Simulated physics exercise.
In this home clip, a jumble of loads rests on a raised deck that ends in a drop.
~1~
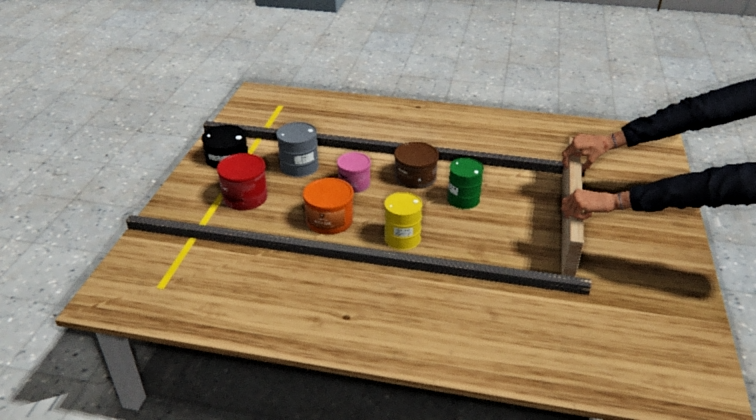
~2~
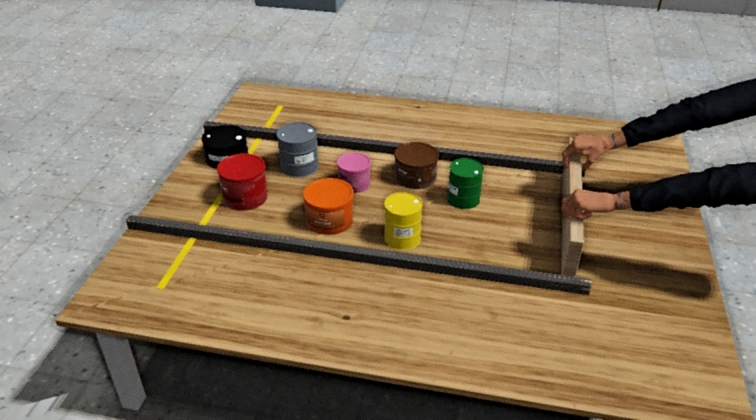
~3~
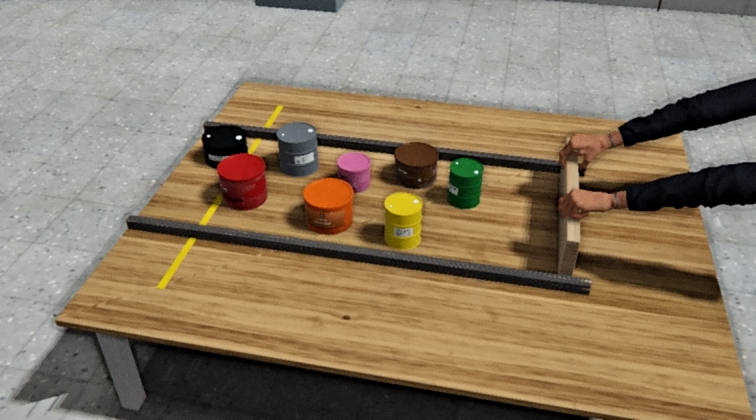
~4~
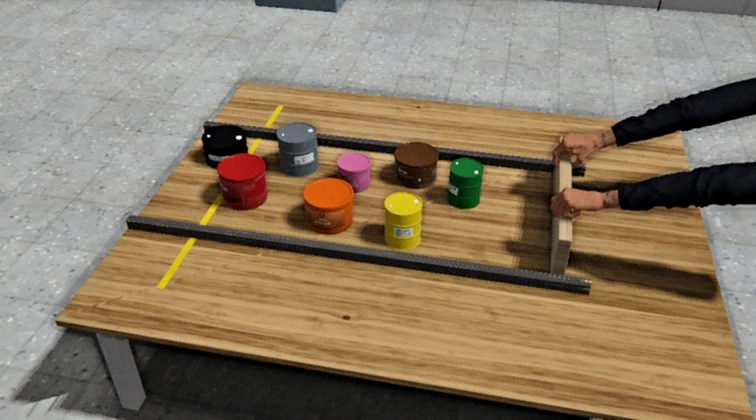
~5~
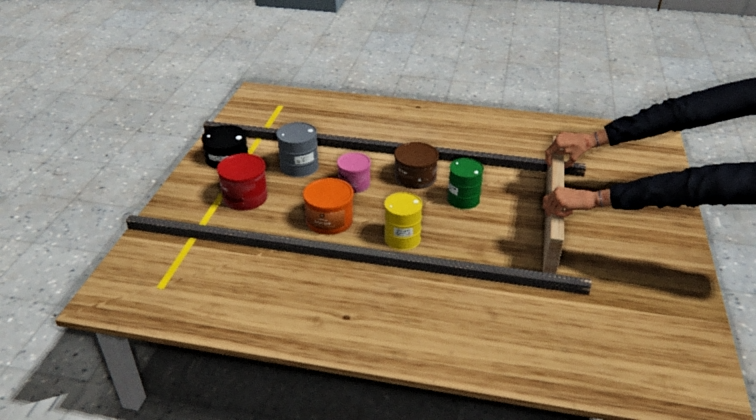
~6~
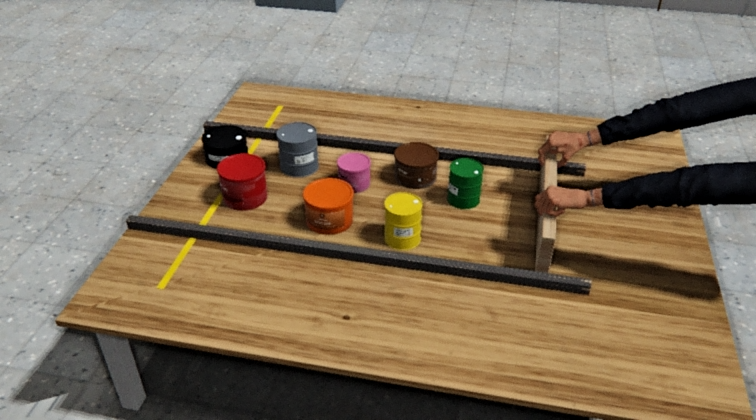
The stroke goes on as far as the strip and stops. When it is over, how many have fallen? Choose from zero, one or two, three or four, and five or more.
When it is over, one or two have fallen.
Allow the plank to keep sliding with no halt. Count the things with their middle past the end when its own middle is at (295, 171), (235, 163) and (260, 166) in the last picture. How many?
First 0, next 2, last 1.
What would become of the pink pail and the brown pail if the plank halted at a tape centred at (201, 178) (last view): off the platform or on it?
Okay, so the pink pail winds up off it, the brown pail sits tight.
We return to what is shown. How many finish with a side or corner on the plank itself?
Contact count: 3.
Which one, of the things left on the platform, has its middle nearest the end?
Grey canister.
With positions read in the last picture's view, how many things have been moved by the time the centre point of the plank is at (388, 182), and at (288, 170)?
I get 5 at the one place and 8 at the other.
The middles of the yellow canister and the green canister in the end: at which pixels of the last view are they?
Taking them in turn, first comes (189, 197), then (214, 164).
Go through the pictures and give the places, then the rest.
In the first picture, black canister (225, 147); red pail (243, 182); grey canister (298, 149); plank (571, 205); tape (231, 181).
In the second picture, red pail (243, 182); green canister (465, 184).
In the third picture, grey canister (298, 150); brown pail (416, 165).
In the fourth picture, black canister (225, 147); plank (561, 203).
In the fifth picture, red pail (243, 182); yellow canister (403, 221).
In the sixth picture, black canister (225, 147); red pail (243, 182); grey canister (298, 150); plank (547, 202); tape (231, 181).
Early on, none off yet; black canister at rest near (225, 147); red pail at rest near (243, 182); grey canister at rest near (298, 150).
Finally, the number that fall off is one or two; lost, red pail and black canister.
